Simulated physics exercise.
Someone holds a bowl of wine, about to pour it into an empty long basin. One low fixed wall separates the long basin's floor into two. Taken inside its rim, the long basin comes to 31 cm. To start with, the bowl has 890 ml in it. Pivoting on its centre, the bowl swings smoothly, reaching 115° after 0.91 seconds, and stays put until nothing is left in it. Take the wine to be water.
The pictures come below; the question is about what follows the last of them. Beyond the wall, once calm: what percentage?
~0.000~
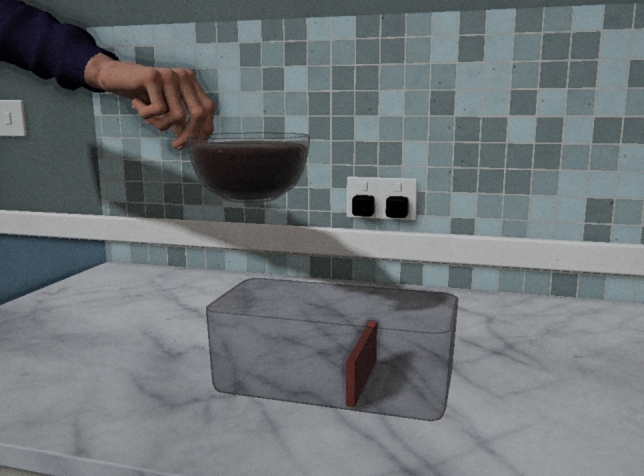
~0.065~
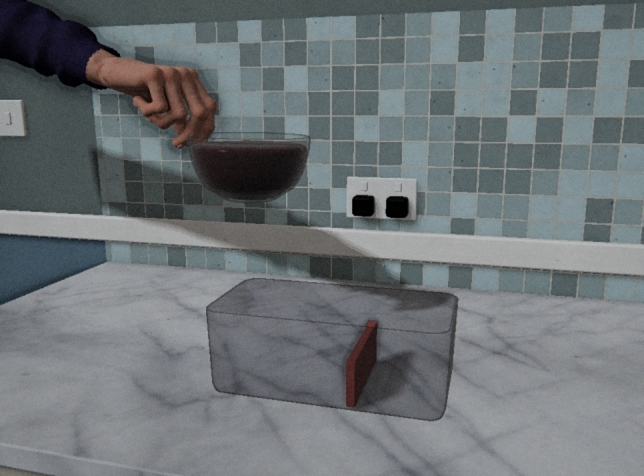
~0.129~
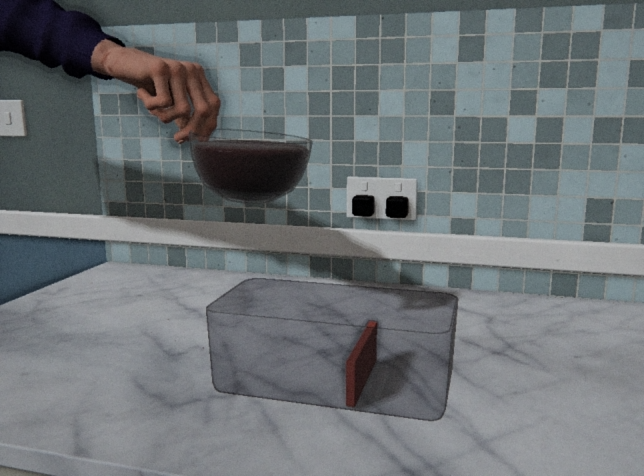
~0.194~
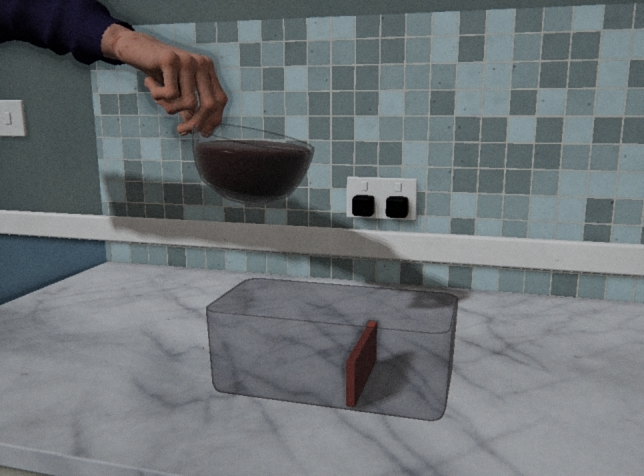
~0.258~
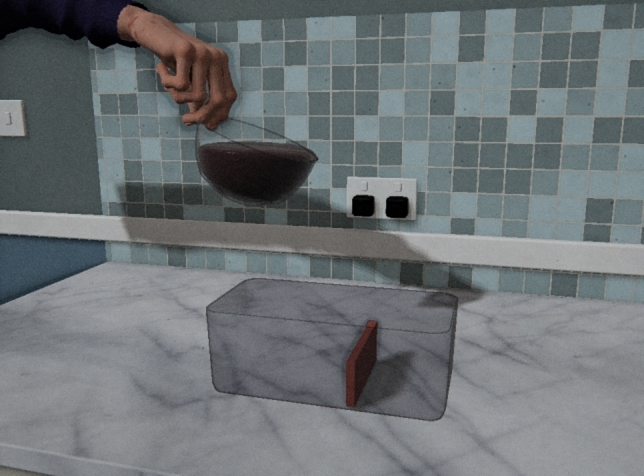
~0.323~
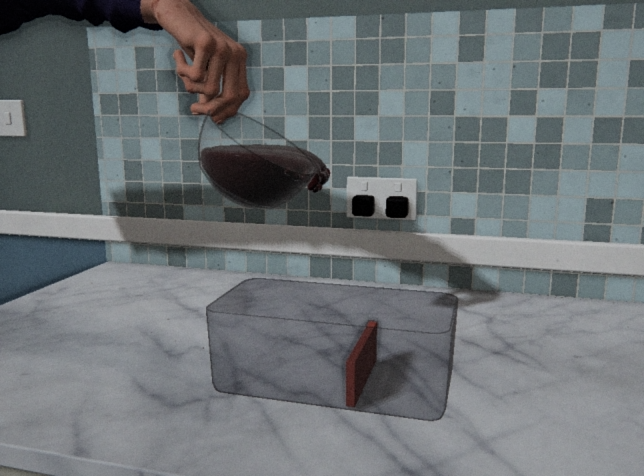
41 out of 100.
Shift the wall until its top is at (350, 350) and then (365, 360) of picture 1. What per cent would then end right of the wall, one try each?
I'd say 55 percent on the first go, 35 percent on the next.
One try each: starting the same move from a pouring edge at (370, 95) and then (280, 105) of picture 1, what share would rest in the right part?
Respectively about 75 and 20 percent.
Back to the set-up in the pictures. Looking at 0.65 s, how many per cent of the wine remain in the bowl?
Close to 16 in a hundred.
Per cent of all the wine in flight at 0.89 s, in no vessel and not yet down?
Roughly 5 %.
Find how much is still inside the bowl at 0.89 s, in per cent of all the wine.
Around 0 percent of it.
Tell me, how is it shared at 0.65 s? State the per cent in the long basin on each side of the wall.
About 12 left, 32 right.
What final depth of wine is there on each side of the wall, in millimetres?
Final levels - left approx 18 mm, right approx 24 mm.
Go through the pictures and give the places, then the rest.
In the first picture, it leans 0°; its right rim is at (306, 138); the wine meets the walls at (199, 145) and (305, 146); the long basin's rim runs from (227, 294) to (454, 314); the wall's top is at (363, 341).
In the second picture, it leans 1°; its right rim is at (307, 140); the wine meets the walls at (200, 144) and (305, 147).
In the third picture, it leans 6°; its right rim is at (309, 144); the wine meets the walls at (201, 143) and (307, 149).
In the fourth picture, it leans 12°; its right rim is at (311, 152); the wine meets the walls at (204, 142) and (310, 150).
In the fifth picture, it leans 21°; its right rim is at (312, 163); the wine meets the walls at (206, 145) and (312, 159); 2 per cent is over the edge.
In the sixth picture, it leans 32°; its right rim is at (312, 175); the wine meets the walls at (209, 148) and (313, 168); 9 per cent is over the edge.
By 0.65 s the tilt is 93° and 16 per cent is still to pour, 12 is left of the wall and 32 right of it.
By 0.89 s the tilt is 115° and 0 per cent is still to pour, 55 is left of the wall and 40 right of it.
By 1.14 s the tilt is 115° and 0 per cent is still to pour, 56 is left of the wall and 41 right of it.
By 1.41 s the tilt is 115° and 0 per cent is still to pour, 56 is left of the wall and 41 right of it.
At rest 56 per cent lies left of the wall, 41 right of it and 3 outside.
